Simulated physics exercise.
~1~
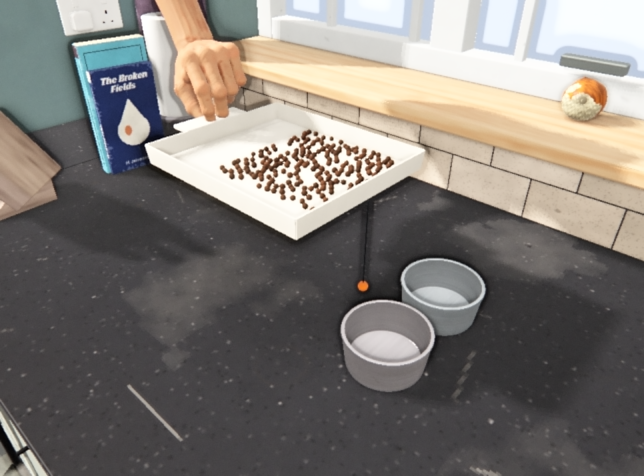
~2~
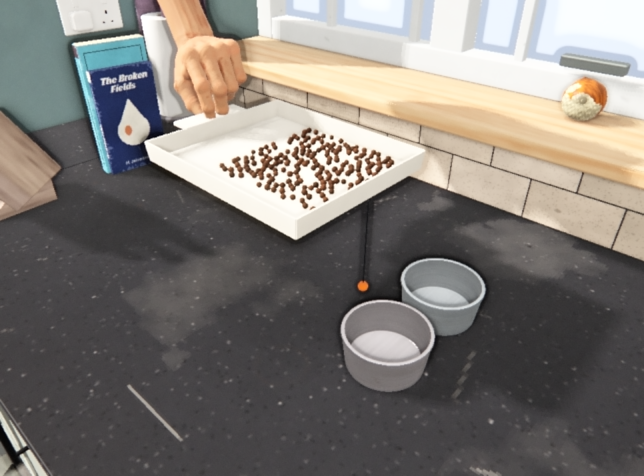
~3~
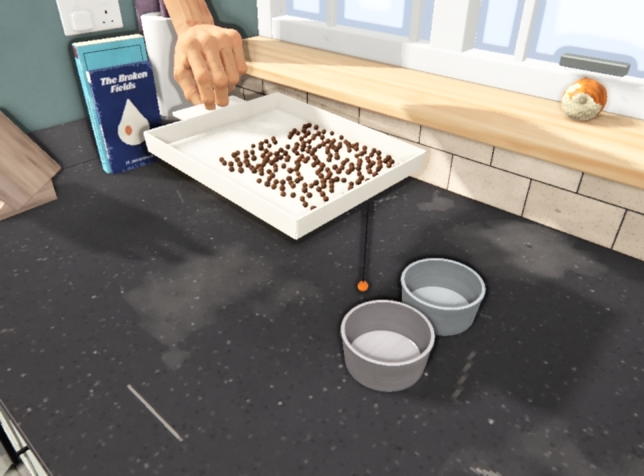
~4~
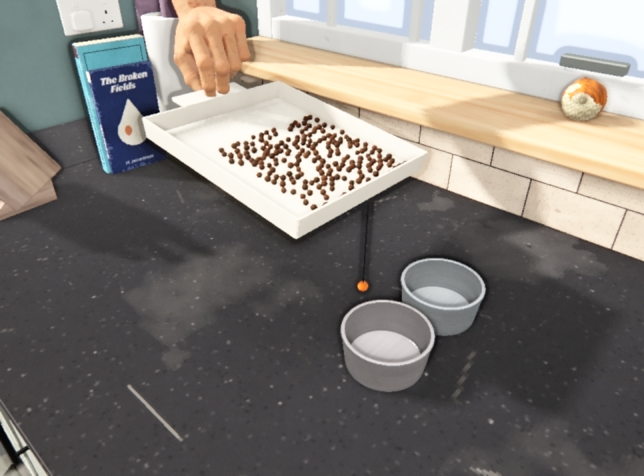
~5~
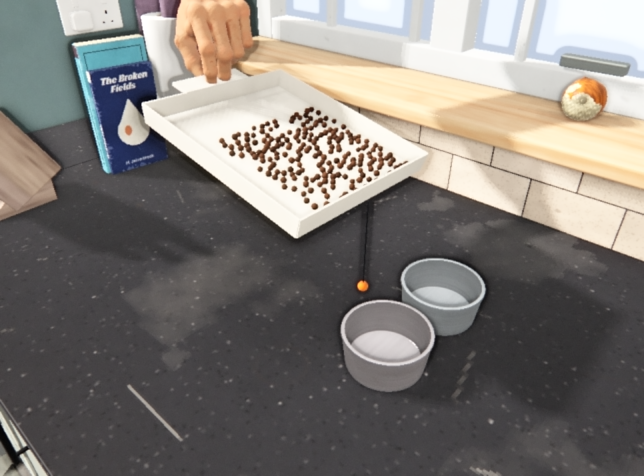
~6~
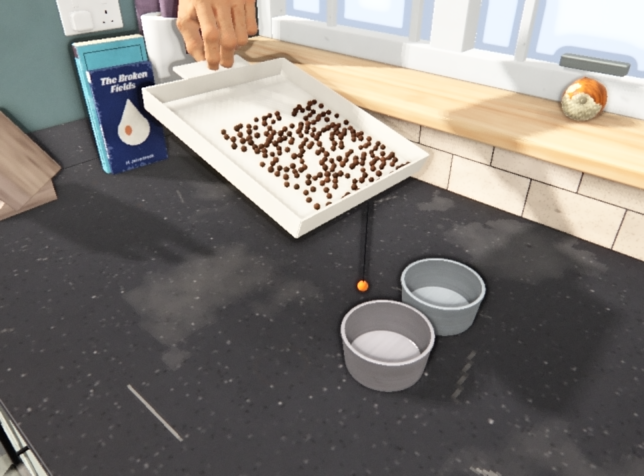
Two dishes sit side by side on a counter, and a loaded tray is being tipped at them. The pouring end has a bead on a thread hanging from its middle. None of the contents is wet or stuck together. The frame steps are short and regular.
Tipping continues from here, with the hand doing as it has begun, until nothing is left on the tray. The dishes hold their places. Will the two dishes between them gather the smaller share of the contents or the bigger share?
Between them the dishes gather the bigger share.
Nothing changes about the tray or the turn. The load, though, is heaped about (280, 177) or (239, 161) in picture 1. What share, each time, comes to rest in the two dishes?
You'd get about 80 per cent first and about 80 per cent second.
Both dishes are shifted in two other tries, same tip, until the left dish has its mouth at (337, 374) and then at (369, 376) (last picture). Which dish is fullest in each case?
Well, first the one further right, then the one further right.
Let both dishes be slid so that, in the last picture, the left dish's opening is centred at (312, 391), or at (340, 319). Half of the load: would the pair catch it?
Short of half, then short of half.
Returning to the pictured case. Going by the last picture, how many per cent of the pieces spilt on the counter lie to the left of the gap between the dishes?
I'd put it at around 40 per cent.
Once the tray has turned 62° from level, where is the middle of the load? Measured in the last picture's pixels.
Roughly at (374, 169).
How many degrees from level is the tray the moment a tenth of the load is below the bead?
A tilt of roughly 110°.
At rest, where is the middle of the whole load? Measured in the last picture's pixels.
The centre comes to rest close to (423, 330).
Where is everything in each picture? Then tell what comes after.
In the first frame, corners of the pouring end near (296, 218) and (422, 150), level; middle of the load near (318, 166), allspice berries; left dish near (423, 365); right dish near (476, 312); bead on its thread near (363, 286).
In the second frame, corners of the pouring end near (296, 218) and (422, 150), level; middle of the load near (318, 165).
In the third frame, corners of the pouring end near (297, 218) and (423, 151), tipped barely, level across its low end; middle of the load near (318, 162).
In the fourth frame, corners of the pouring end near (298, 218) and (424, 152), tipped a little, level across its low end; middle of the load near (319, 158).
In the fifth frame, corners of the pouring end near (300, 218) and (425, 153), tipped a little, level across its low end; middle of the load near (320, 153).
In the sixth frame, corners of the pouring end near (301, 219) and (426, 154), tipped clearly, level across its low end; middle of the load near (322, 150); left dish near (423, 365); right dish near (476, 312).
Shortly afterwards, tray tipped steeply; all but a few on the tray; only a few in the air.
Next, tray tipped past a quarter turn; all but a few on the tray; only a few in the right dish; only a few outside both; only a few in the air.
Some moments later, tray tipped past a quarter turn; near a third in the left dish; near a third in the right dish; near a quarter outside both; only a few in the air.
In the end, tray tipped past a quarter turn; near a third in the left dish; near a third in the right dish; near a quarter outside both.
